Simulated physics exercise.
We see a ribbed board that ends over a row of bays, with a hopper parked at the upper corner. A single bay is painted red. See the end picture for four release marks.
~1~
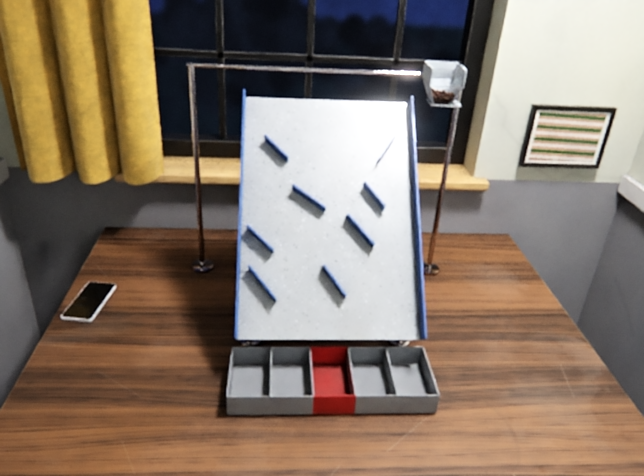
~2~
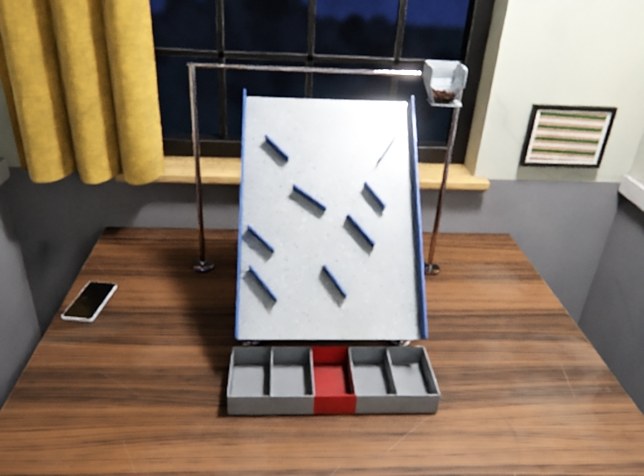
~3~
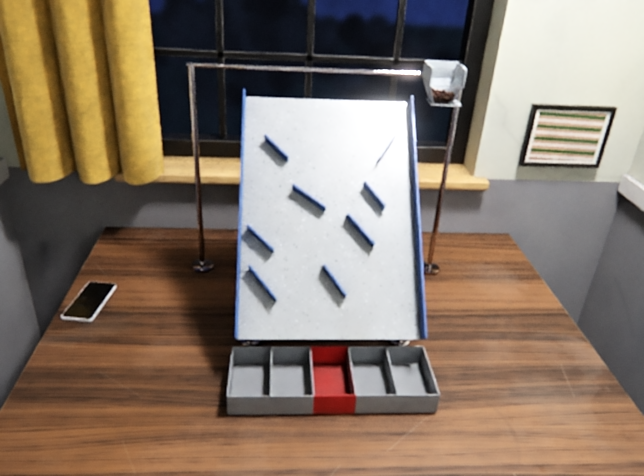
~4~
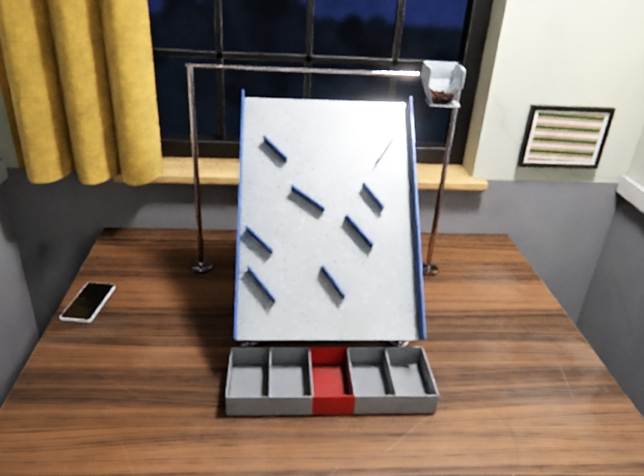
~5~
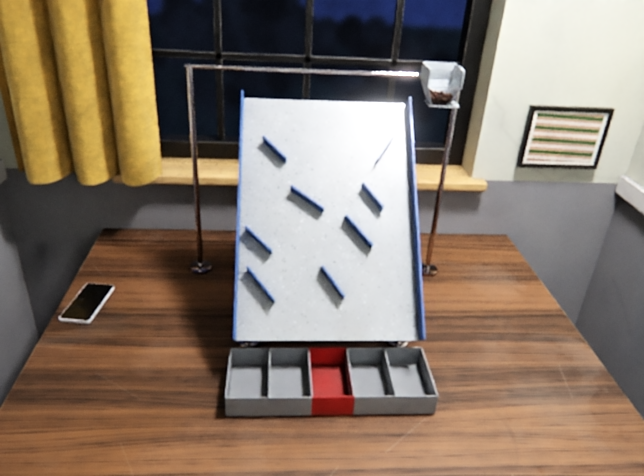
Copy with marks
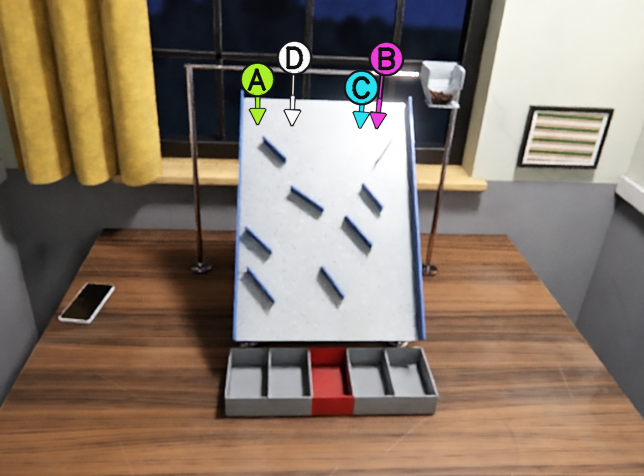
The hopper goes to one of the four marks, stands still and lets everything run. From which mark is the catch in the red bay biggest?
Choose A.
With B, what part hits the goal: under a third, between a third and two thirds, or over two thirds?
It is under a third.
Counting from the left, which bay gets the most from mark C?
The fifth from the left.
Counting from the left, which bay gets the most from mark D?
The fourth.
On the marked copy, mark A meets the board at (257, 118); mark B meets the board at (377, 122); mark C meets the board at (360, 122); mark D meets the board at (292, 119).
If A is chosen, roughly a third in the red bay, roughly half in other bays, about a tenth outside the box.
If B is chosen, not one piece in the red bay, almost all in other bays, just a few outside the box.
If C is chosen, just a few in the red bay, almost all in other bays.
If D is chosen, just a few in the red bay, almost all in other bays.
